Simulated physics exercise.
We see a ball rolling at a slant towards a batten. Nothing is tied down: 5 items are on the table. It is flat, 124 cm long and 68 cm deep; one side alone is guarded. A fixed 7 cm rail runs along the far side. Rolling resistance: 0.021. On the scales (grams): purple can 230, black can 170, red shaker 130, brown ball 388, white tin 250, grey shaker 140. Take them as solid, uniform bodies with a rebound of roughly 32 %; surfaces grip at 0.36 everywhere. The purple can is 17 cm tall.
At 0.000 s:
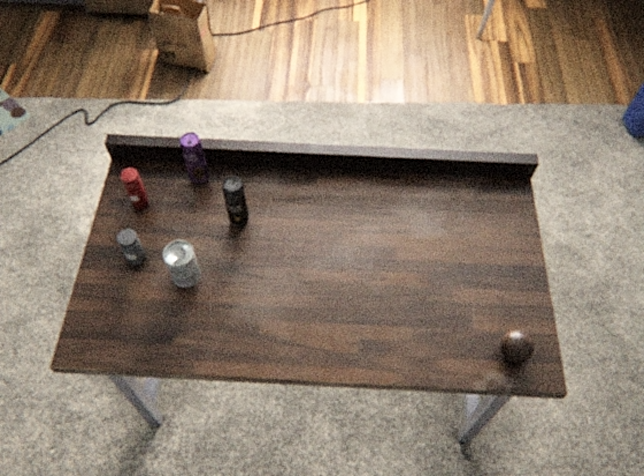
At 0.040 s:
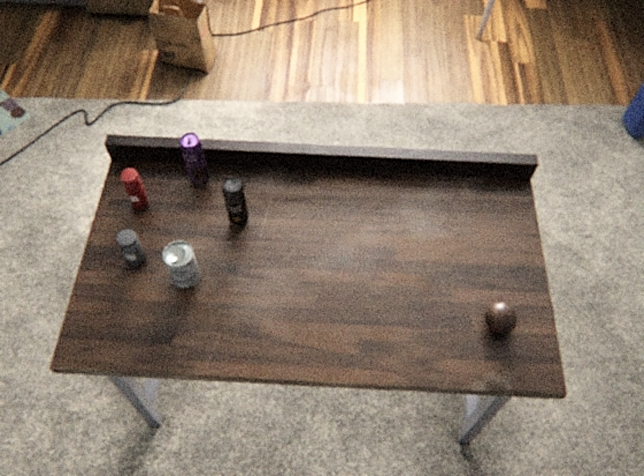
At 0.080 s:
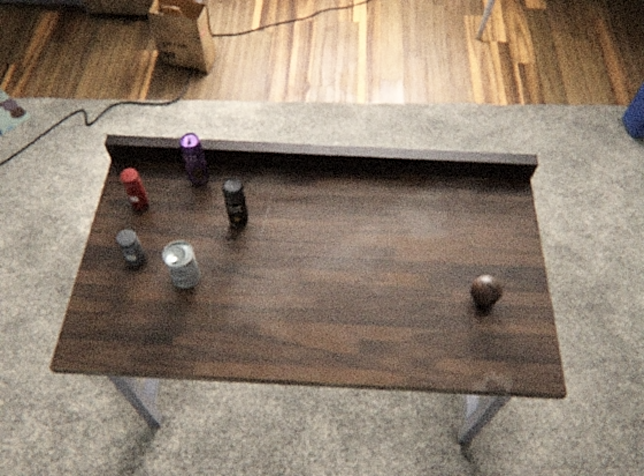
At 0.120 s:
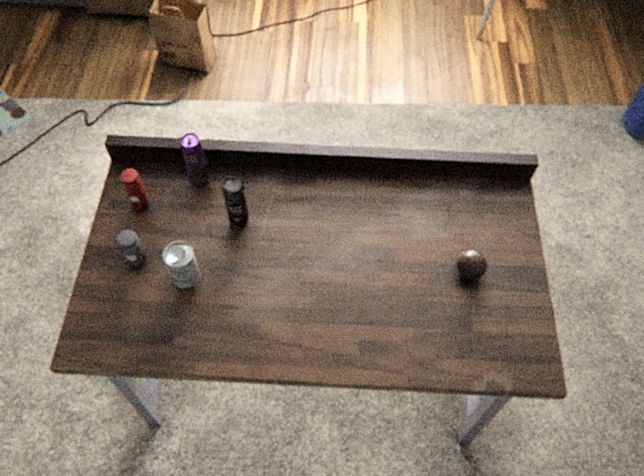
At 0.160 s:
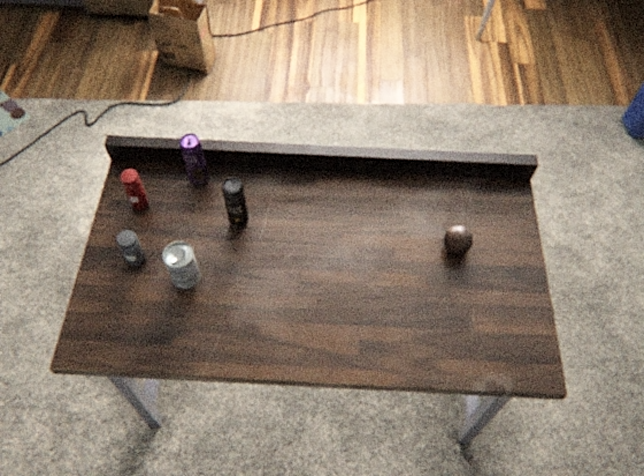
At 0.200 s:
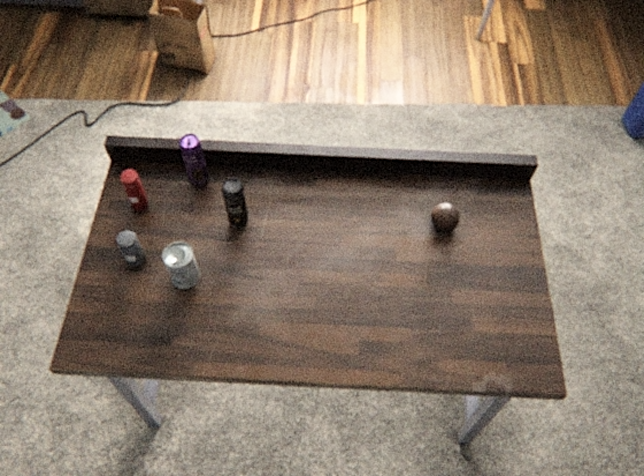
A brown ball rolls up and slightly left across the right side of a dark table.
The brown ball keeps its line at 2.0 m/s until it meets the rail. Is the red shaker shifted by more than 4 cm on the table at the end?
The red shaker keeps its place.
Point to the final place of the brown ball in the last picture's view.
Near (132, 348).
After 0.70 s, brown ball near (344, 220).
After 1.40 s, brown ball near (218, 271).
In the end (3.5 s), all 5 under 4 cm from the start. At the end, from the last picture's camera, red shaker near (135, 191).
